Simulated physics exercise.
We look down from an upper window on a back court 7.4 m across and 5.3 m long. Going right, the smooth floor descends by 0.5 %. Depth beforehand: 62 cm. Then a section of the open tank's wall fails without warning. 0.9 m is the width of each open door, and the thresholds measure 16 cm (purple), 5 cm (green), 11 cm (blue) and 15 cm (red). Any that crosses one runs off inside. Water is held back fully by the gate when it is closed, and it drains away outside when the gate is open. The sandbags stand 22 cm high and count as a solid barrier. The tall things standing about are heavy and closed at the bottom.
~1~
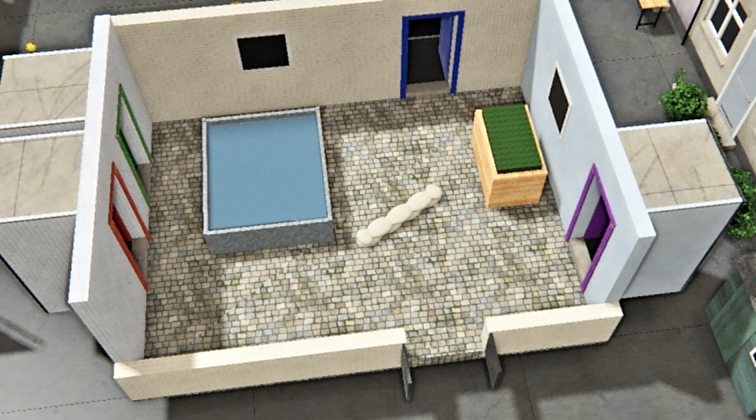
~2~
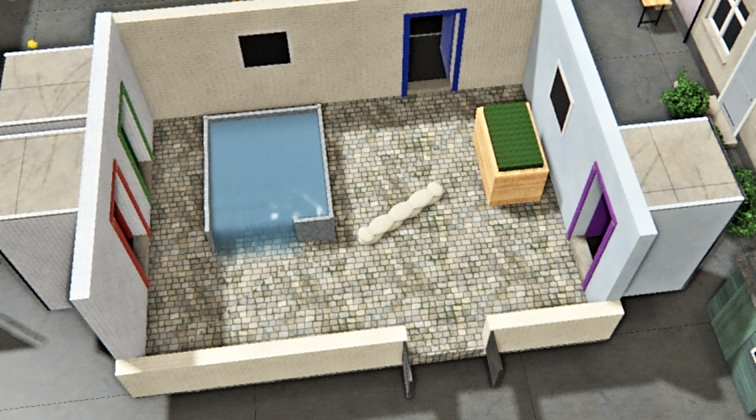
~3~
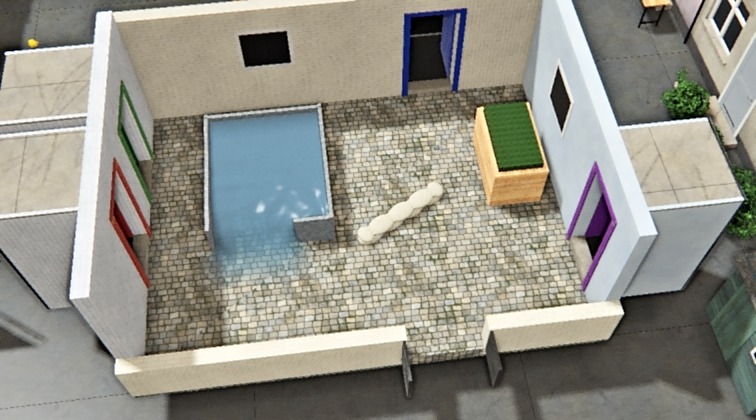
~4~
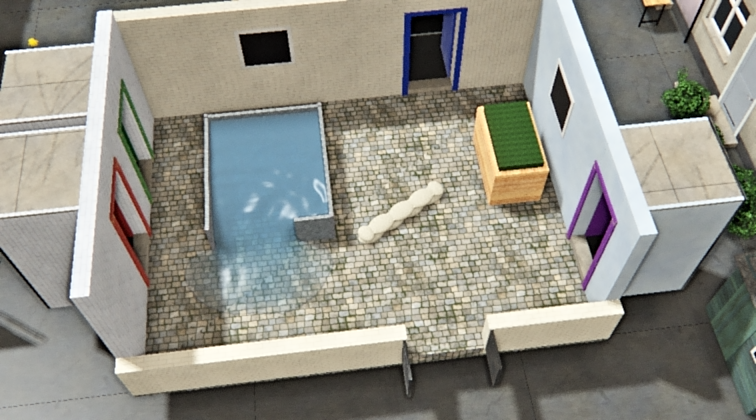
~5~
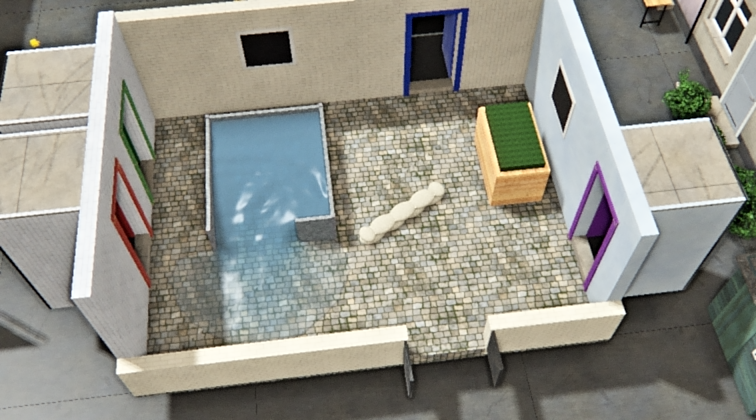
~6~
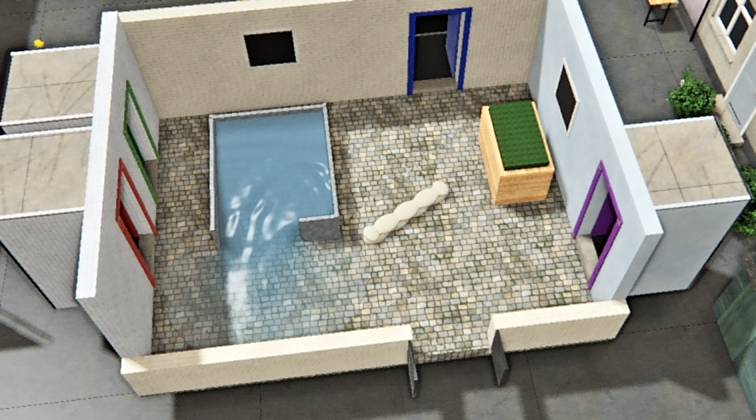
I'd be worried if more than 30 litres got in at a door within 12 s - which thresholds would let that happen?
In the end purple door: The inflow ends up lower than the cap; green door: The inflow ends up higher than the cap; blue door: The inflow ends up lower than the cap; red door: The inflow ends up lower than the cap.
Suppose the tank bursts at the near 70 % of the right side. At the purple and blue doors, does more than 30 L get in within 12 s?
Purple stays inside, blue goes beyond, judged against that limit.
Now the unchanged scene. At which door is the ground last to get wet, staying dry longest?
I'd say the blue one.
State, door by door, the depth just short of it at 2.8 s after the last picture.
In cm: Purple 12, green 5, blue 0, red 13.
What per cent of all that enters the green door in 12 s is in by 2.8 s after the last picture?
Around 0 percent.
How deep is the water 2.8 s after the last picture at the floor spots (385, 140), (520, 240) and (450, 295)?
0, 3 and 5 cm, respectively.
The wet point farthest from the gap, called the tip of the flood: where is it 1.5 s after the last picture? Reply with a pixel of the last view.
I'd mark it close to (503, 332).
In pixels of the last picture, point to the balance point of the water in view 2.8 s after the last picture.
At roughly (281, 255).
Then, 0.7 s after the last picture water covers 20 % of the floor and is deepest (38 cm) near (151, 373); purple door not reached, green door not reached, blue door not reached, red door 2 cm at the sill, 0 L in.
Then, 1.5 s after the last picture water covers 25 % of the floor and is deepest (46 cm) near (196, 368); purple door not reached, green door not reached, blue door not reached, red door 2 cm at the sill, 0 L in.
Then, 2.8 s after the last picture water covers 60 % of the floor and is deepest (30 cm) near (151, 373); purple door 12 cm at the sill, 0 L in, green door 5 cm at the sill, 0 L in, blue door not reached, red door 13 cm at the sill, 0 L in.
Then, 6.3 s after the last picture water covers 85 % of the floor and is deepest (18 cm) near (197, 177); purple door 14 cm at the sill, 0 L in, green door 10 cm at the sill, 18 L in, blue door 10 cm at the sill, 0 L in, red door 10 cm at the sill, 1 L in.
Then, 11.3 s after the last picture water covers 95 % of the floor and is deepest (12 cm) near (537, 112); purple door 11 cm at the sill, 0 L in, green door 9 cm at the sill, 106 L in, blue door 11 cm at the sill, 4 L in, red door 6 cm at the sill, 1 L in.
